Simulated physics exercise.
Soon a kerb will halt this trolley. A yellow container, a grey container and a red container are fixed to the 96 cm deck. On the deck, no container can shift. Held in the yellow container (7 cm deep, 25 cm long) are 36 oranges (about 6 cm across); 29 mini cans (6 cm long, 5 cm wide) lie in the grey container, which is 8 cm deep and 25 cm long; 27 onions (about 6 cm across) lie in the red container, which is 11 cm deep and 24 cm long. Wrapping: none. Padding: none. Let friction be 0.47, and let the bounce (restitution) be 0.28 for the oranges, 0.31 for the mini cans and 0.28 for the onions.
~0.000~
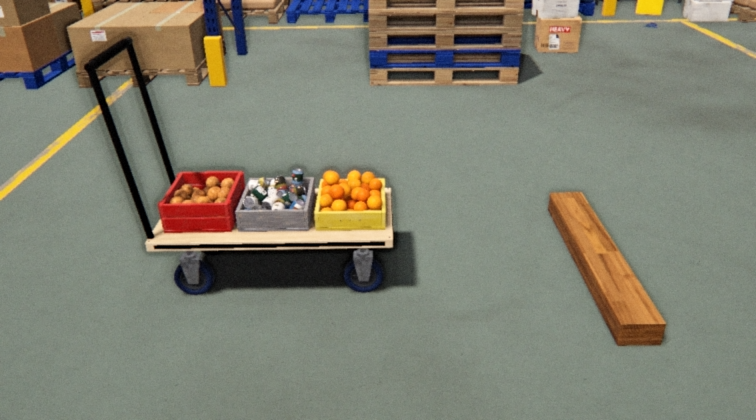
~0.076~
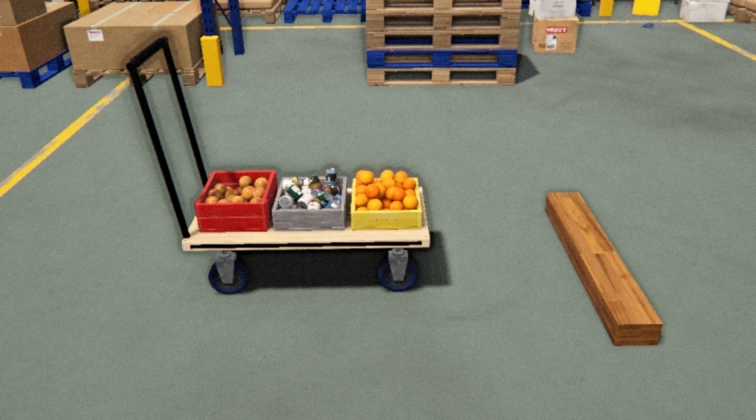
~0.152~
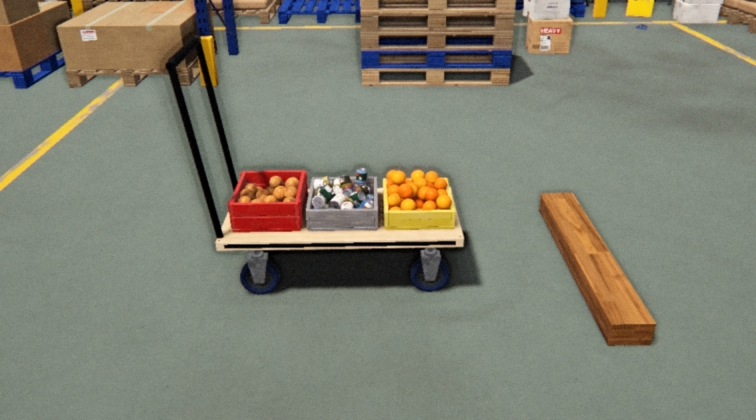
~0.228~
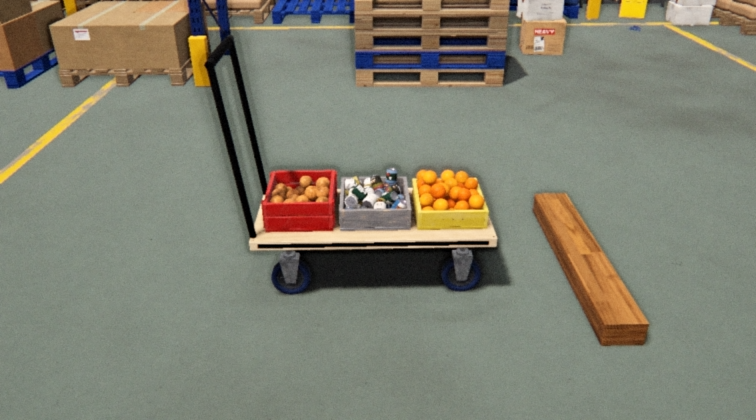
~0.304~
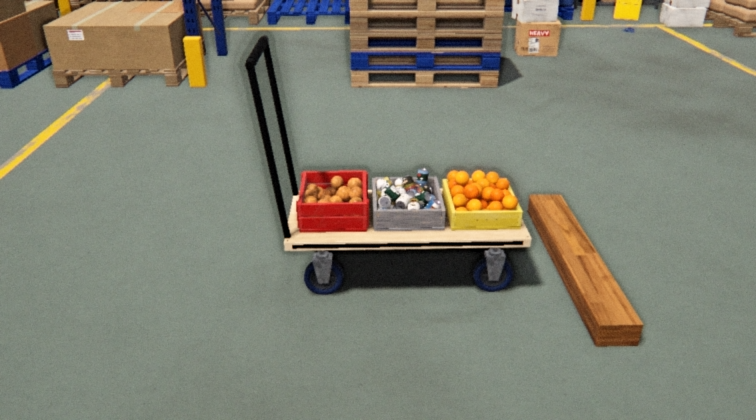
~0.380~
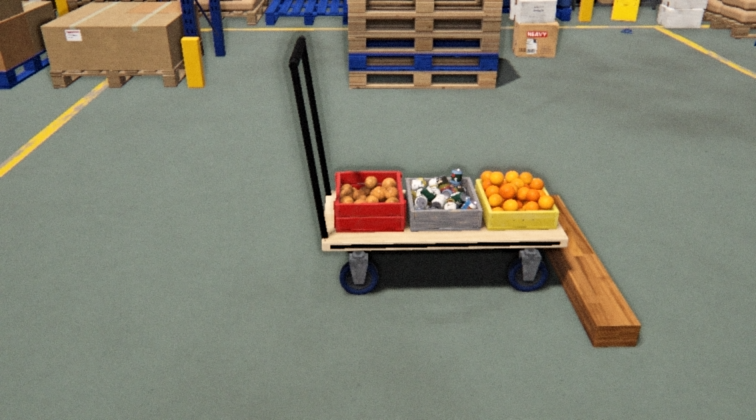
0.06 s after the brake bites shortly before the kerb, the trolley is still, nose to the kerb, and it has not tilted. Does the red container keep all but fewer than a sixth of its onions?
The overboard fraction stays short of one sixth.
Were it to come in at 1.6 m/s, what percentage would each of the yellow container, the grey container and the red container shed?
Yellow container 20 %, grey container 0 %, red container 0 %.
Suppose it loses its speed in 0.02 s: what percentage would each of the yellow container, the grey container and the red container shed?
Result - yellow container: 20 percent, grey container: 0 percent, red container: 0 percent.
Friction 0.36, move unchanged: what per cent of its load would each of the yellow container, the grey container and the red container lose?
In that setup yellow container sheds 20 percent, grey container sheds 20 percent, and red container sheds 0 percent.
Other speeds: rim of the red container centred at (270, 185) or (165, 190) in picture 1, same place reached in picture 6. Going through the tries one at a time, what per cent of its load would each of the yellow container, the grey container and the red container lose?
Yellow container 10 and 20, grey container 0 and 10, red container 0 and 0 per cent.
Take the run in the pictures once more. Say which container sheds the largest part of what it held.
That's the yellow container.
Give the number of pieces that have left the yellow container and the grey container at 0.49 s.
Roughly - yellow container: 3; grey container: 0.
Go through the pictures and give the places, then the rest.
In the first frame (places track the rim corner closest to us here; the camera pans a little), red container (224, 204); yellow container (382, 211); 85 cm to go; all still inside.
In the second frame, red container (261, 203); yellow container (418, 211); 70 cm to go.
In the third frame, red container (295, 203); yellow container (452, 211); 54 cm to go.
In the fourth frame, red container (328, 203); yellow container (485, 211); 39 cm to go.
In the fifth frame, red container (363, 203); yellow container (519, 211); 24 cm to go.
In the sixth frame, red container (401, 203); yellow container (555, 211); 8 cm to go; all still inside.
After 0.39 s, it begins to slow.
After 0.49 s, the yellow container is down by 3 of 36, the grey container has all 29 and the red container has all 27.
After 0.61 s, the yellow container is down by 7 of 36, the grey container is down by 3 of 29 and the red container has all 27.
After 0.84 s, the yellow container is down by 9 of 36, the grey container is down by 4 of 29 and the red container has all 27.
Final count (at 1.34 s), the yellow container is down by 9 of 36, the grey container is down by 4 of 29 and the red container has all 27. Asked share, 0 of 27, 0 per cent.
